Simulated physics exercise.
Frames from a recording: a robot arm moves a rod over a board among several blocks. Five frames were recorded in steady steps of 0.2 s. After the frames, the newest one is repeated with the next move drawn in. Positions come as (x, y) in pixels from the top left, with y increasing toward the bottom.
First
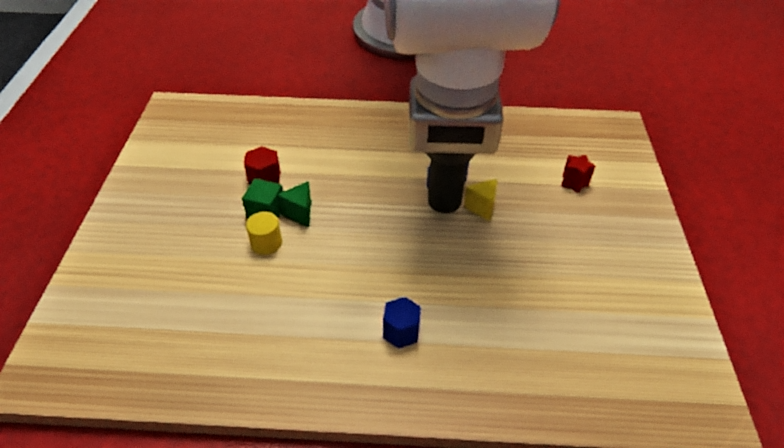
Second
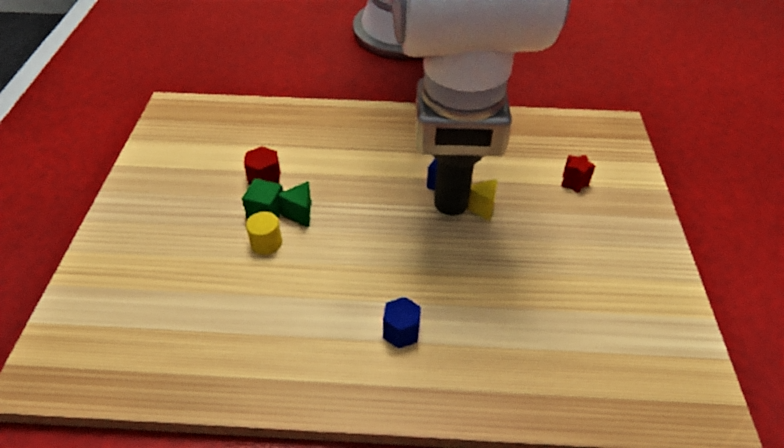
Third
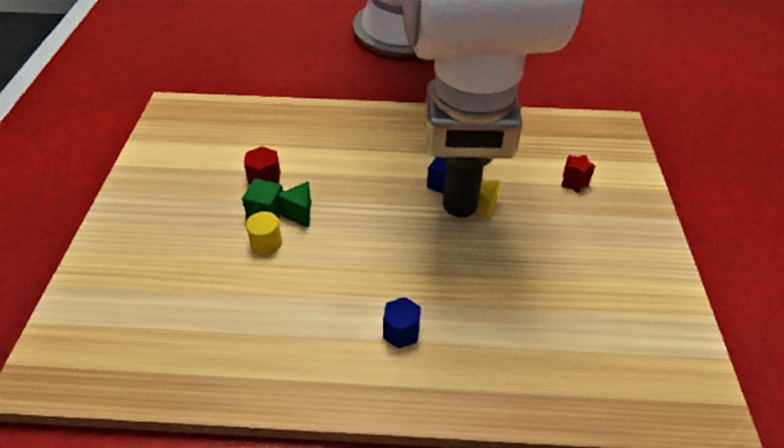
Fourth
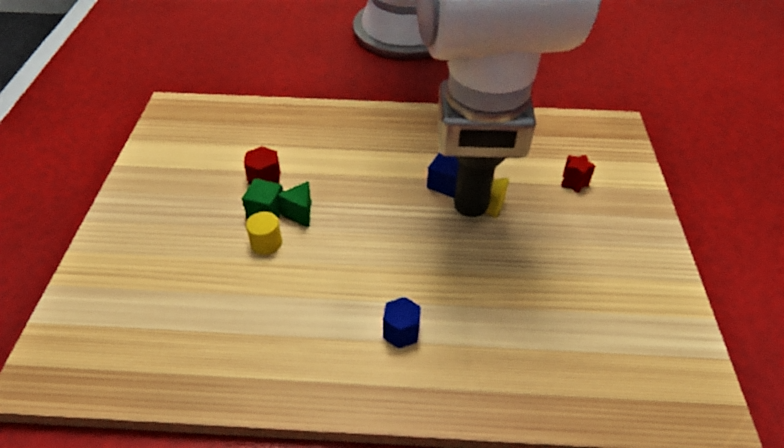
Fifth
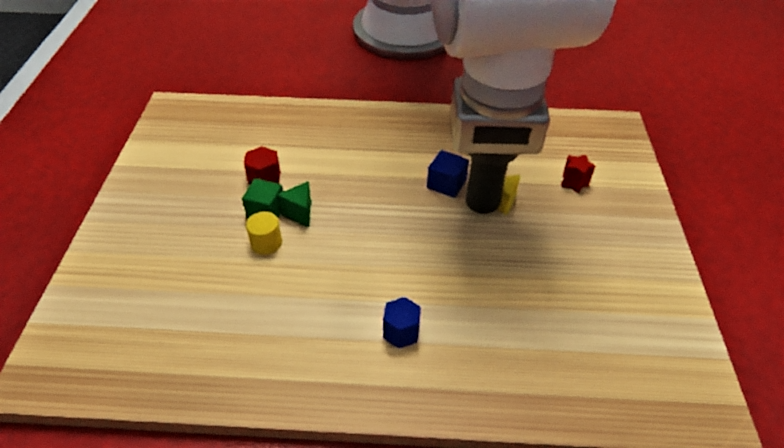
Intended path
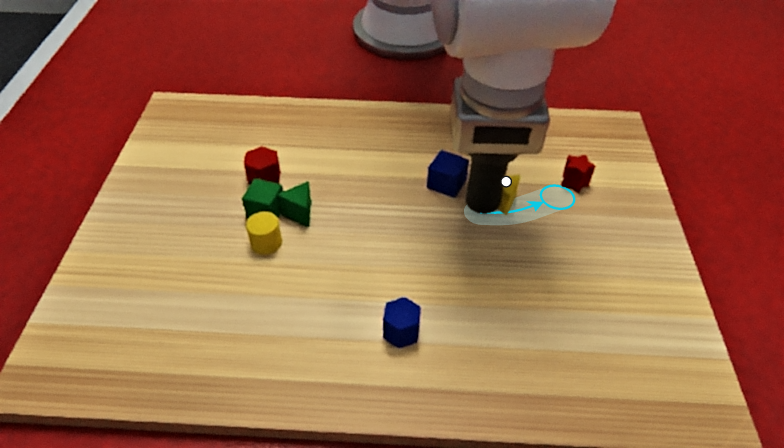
Robot arm sliding a black rod rightward across a wooden board, revealing a blue block and nudging a yellow triangle slightly right.
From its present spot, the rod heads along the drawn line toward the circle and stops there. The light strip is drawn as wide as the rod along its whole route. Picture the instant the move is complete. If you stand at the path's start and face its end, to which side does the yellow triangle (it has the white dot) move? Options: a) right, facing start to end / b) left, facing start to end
(b)
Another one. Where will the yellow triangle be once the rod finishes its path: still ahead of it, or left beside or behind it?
I predict the rod has moved past it.
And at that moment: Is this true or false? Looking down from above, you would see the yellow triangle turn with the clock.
That claim is false.
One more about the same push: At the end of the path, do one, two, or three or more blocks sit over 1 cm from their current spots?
Of all the blocks, just one travels more than a centimetre.
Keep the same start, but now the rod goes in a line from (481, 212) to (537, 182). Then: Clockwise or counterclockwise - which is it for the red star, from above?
Seen from above, its turn is clockwise.
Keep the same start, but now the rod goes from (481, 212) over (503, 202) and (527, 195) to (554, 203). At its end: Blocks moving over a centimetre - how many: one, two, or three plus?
That makes 1 block.
The drawn path runs from (481, 212) via (509, 212) and (534, 205), ending at (558, 197); the dot is on the yellow triangle.
On the path given first. Halfway along, rod (526, 199); yellow triangle (536, 171), turned 35° anticlockwise.
At the end, rod (560, 187); yellow triangle (548, 160), turned 70° anticlockwise; red star not moved.
